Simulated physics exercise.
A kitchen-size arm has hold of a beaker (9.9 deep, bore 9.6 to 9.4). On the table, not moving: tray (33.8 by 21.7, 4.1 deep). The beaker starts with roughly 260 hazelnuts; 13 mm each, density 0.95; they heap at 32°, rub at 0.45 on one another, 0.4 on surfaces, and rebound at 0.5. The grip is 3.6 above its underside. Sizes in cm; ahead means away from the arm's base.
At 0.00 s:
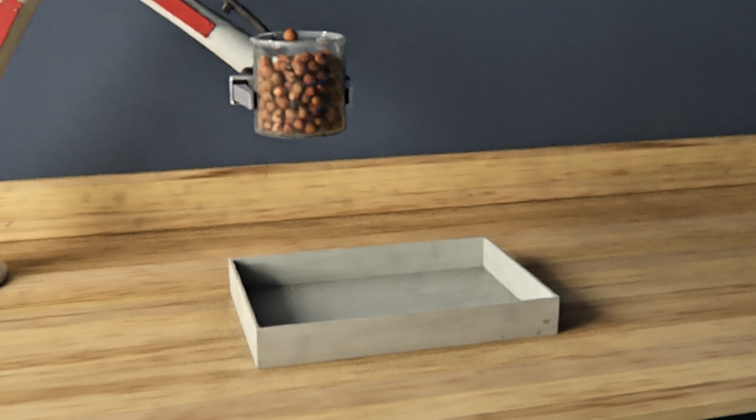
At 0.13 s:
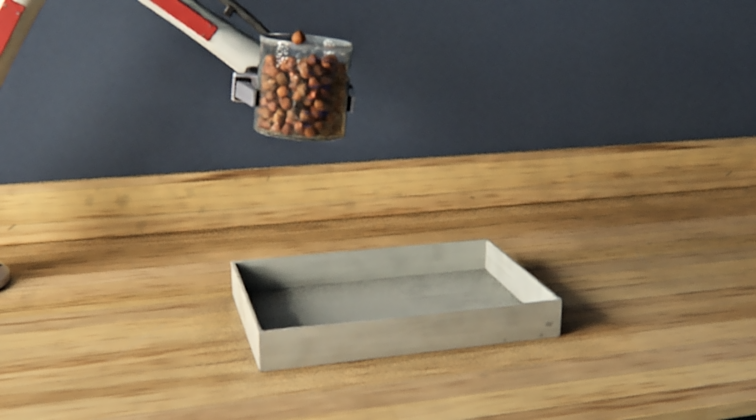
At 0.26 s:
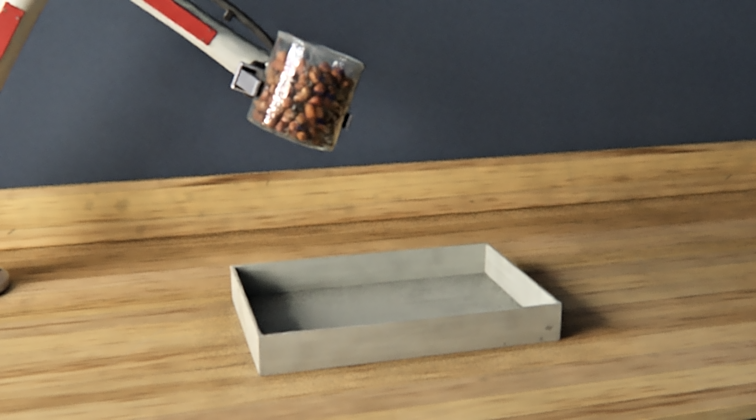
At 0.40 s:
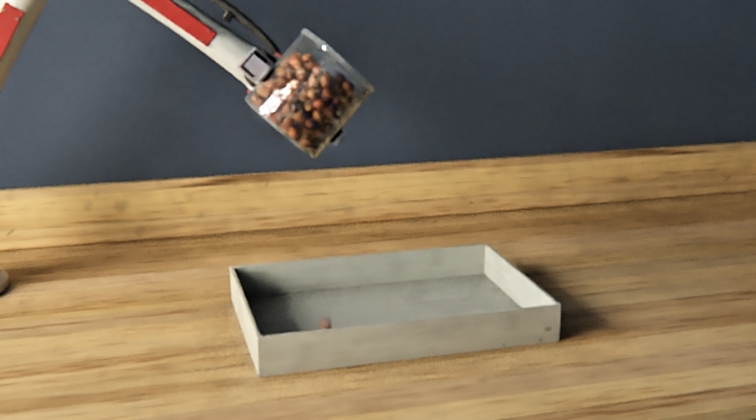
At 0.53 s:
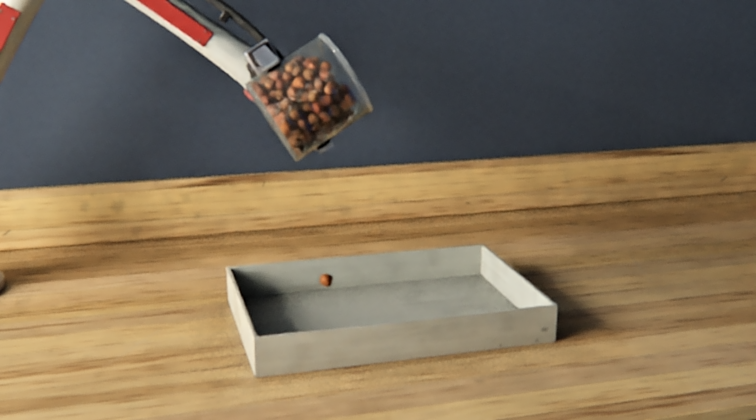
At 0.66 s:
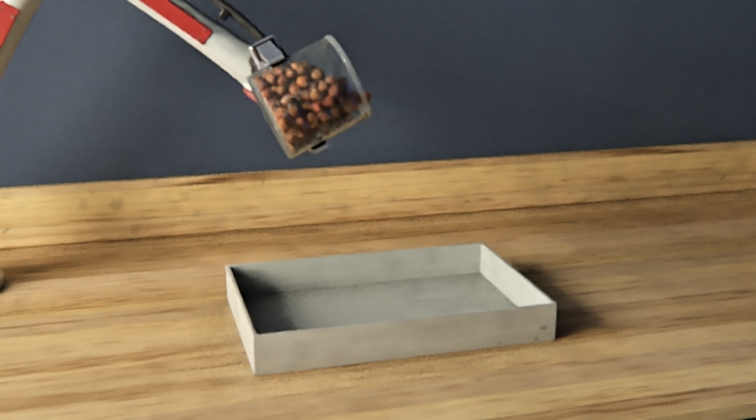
Clear beaker heaped with hazelnuts tilting steeply to the right in a robotic arm's grip, one nut bouncing in the tray below.
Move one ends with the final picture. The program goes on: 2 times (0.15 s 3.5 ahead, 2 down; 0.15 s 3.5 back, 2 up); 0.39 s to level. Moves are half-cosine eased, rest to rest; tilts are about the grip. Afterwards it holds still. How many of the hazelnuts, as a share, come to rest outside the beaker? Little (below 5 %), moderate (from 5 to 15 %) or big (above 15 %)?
A moderate share, from 5 to 15 %, ends outside the beaker.
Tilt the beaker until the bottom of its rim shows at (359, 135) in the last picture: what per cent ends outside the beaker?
Some 45 per cent.
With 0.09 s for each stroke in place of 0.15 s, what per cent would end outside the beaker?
Then about 20 per cent.
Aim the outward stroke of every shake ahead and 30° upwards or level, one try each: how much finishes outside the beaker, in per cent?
Some 25 and 20 per cent.
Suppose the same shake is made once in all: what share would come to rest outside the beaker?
Then about 5 per cent.
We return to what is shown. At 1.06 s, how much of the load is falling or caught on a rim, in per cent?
Roughly 2 per cent.
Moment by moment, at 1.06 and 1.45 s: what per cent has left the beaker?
In turn: 5, 10.
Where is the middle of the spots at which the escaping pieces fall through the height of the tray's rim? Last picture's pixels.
Near (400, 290).
After 1.06 s, tilted 65° forward, highest piece 29 above the table; 249 in the beaker, 6 in the tray, 5 in flight or on a rim.
After 1.45 s, tilted 33° forward, highest piece 31 above the table; 234 in the beaker, 26 in the tray.
After 1.85 s, level, highest piece 33 above the table; 234 in the beaker, 25 in the tray, 1 on the table or floor.
After 2.90 s, level, highest piece 33 above the table; 234 in the beaker, 25 in the tray, 1 on the table or floor.
In the end, 234 in the beaker, 25 in the tray, 1 on the table or floor. That is 10 % outside the beaker.
